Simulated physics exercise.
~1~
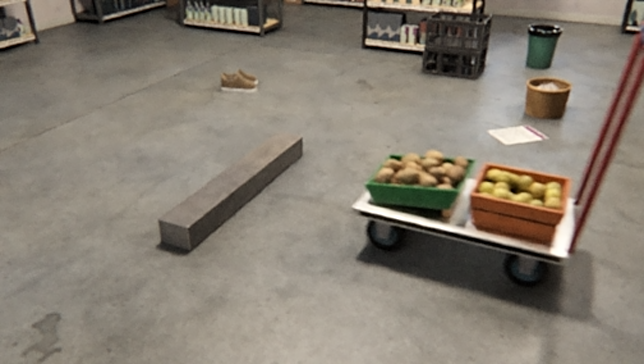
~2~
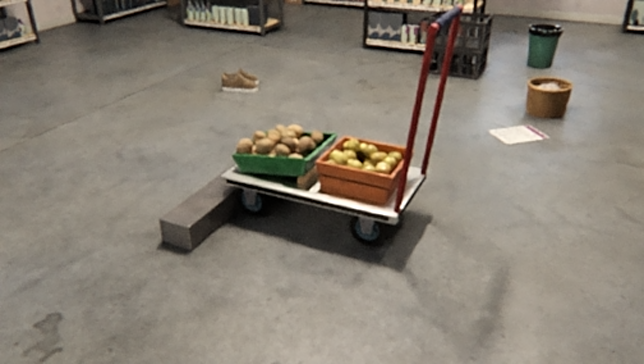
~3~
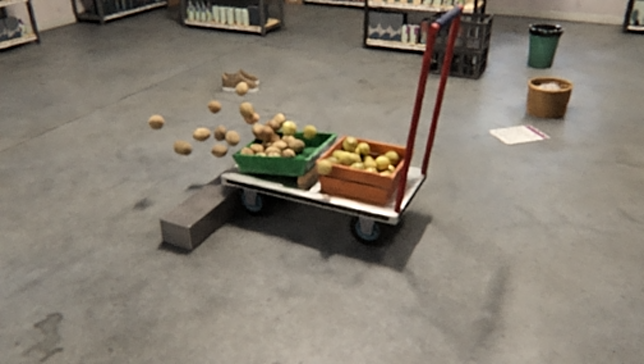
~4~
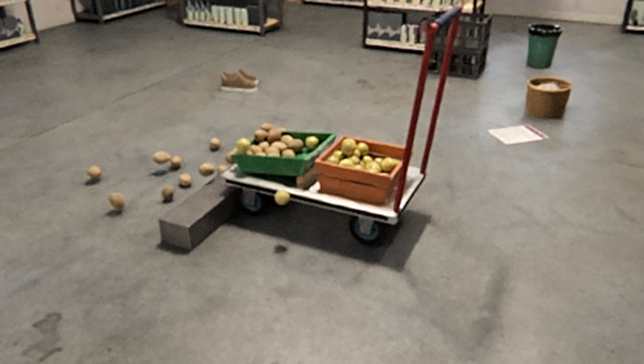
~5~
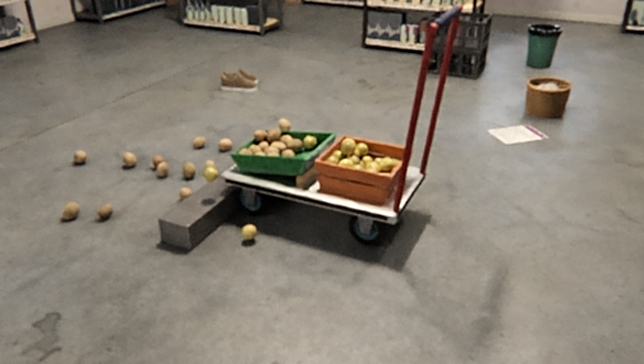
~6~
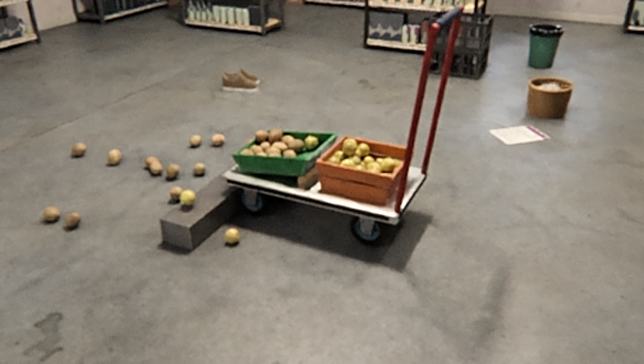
A trolley with a red handle rolls left across a grey floor, carrying a green tub of brown potatoes and an orange tub of yellow apples. Its front wheels meet the kerb lying across its way, and it stops short without tipping. The tubs stay put on the deck, but potatoes fly out of the green one over the kerb, and a few apples tumble forward too. They drop to the floor and roll, most spreading out to the left. At the end, the trolley stands against the kerb with many potatoes scattered beyond it, while both tubs still hold plenty.
